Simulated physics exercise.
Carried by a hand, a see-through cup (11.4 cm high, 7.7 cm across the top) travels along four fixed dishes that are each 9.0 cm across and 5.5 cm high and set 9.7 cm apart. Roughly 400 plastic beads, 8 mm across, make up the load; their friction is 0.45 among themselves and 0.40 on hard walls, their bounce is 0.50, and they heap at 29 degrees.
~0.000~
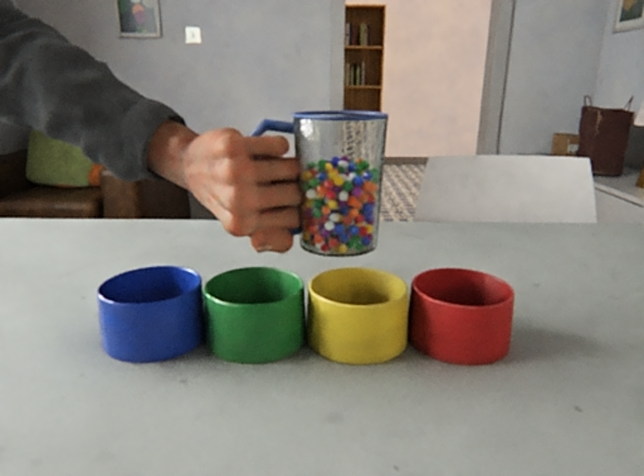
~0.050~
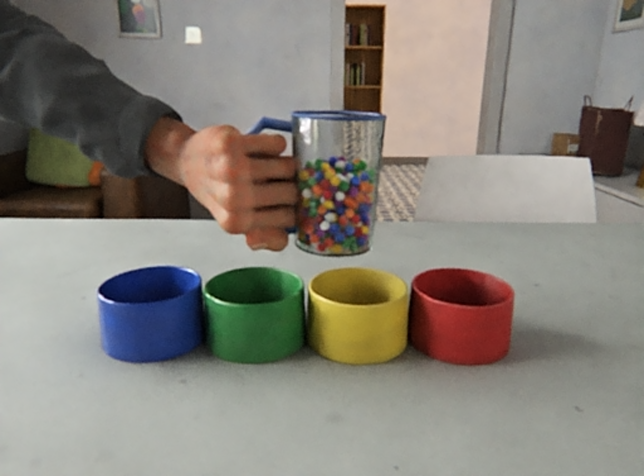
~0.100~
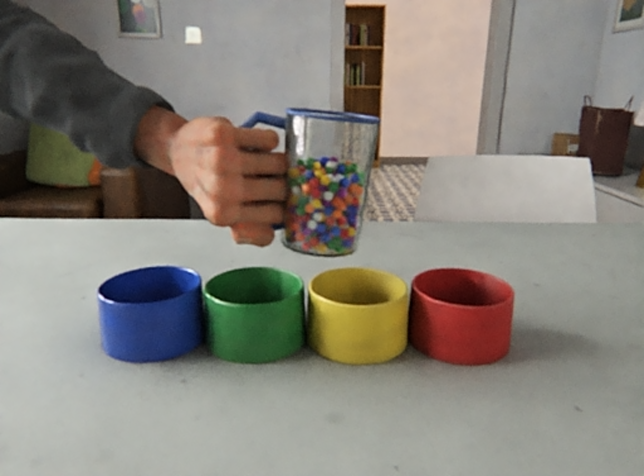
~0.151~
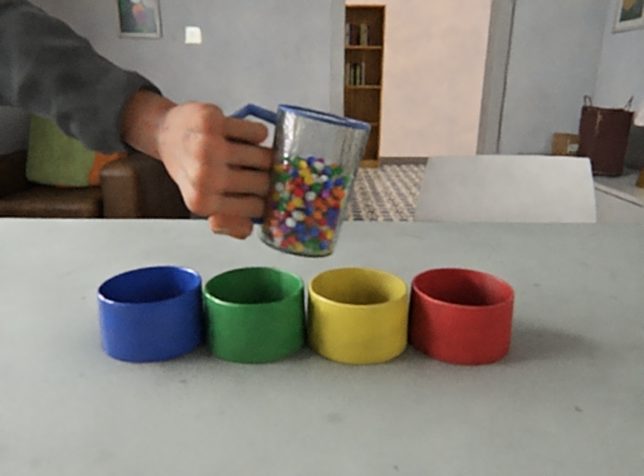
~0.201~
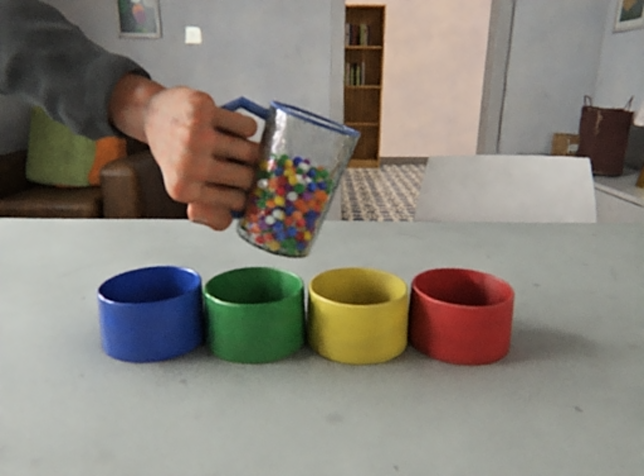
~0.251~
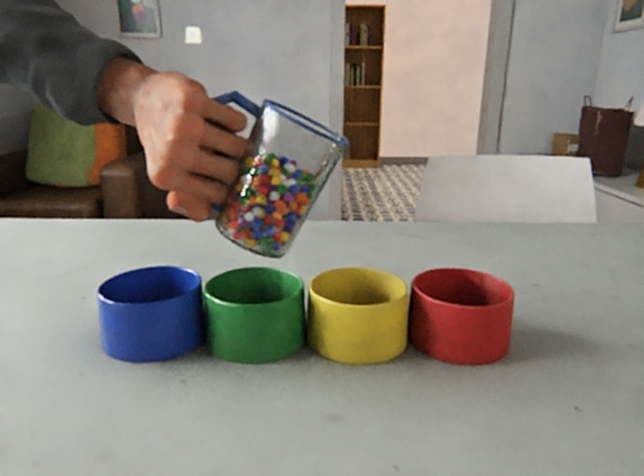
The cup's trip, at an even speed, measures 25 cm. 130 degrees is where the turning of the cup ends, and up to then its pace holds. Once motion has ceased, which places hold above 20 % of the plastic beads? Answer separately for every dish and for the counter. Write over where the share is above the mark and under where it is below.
Red dish: Under; blue dish: Over; green dish: Under; yellow dish: Under; counter: Under.
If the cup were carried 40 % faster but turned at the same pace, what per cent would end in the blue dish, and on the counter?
Blue: 100; counter: 0.
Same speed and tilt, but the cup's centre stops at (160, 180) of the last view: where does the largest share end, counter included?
Result: Biggest portion at green.
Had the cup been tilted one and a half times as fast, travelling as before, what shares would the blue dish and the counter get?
Shares - blue: 80, counter: 10.
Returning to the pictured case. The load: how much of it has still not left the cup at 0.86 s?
About 95 per cent.
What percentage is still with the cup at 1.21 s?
Roughly 15 in a hundred.
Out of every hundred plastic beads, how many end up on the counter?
I'd put it near 5 per cent.
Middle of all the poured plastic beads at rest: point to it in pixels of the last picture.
Approximately (151, 310) in the last view.
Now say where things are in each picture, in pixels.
The first frame shows cup at (339, 182), tilt 0 degrees, lip at (387, 116), moved 0.0 cm; middle of the pieces at (338, 209); red dish at (462, 286); yellow dish at (358, 286); green dish at (255, 285); blue dish at (151, 284).
The second frame shows cup at (336, 182), tilt 1 degrees, lip at (385, 117), moved 0.3 cm; middle of the pieces at (334, 208).
The third frame shows cup at (326, 182), tilt 6 degrees, lip at (379, 121), moved 1.2 cm; middle of the pieces at (322, 208).
The fourth frame shows cup at (310, 182), tilt 13 degrees, lip at (369, 127), moved 2.6 cm; middle of the pieces at (303, 207).
The fifth frame shows cup at (294, 182), tilt 19 degrees, lip at (359, 135), moved 4.0 cm; middle of the pieces at (284, 206).
The sixth frame shows cup at (278, 181), tilt 26 degrees, lip at (347, 143), moved 5.4 cm; middle of the pieces at (265, 205); red dish at (462, 286); yellow dish at (358, 286); green dish at (255, 285); blue dish at (151, 284). Its pace works out near 140 degrees a second; the hand travels 28 cm a second.
After 0.62 s, tilt 77 degrees; cup holds 100 %.
Then, at 0.86 s, tilt 110 degrees; cup holds 95 %, blue 5 %.
After 1.21 s, tilt 130 degrees; cup holds 15 %, blue 80 %.
In the end, at 1.8 s, red 0 %, blue 95 %, green 0 %, yellow 0 %, counter 5 %.
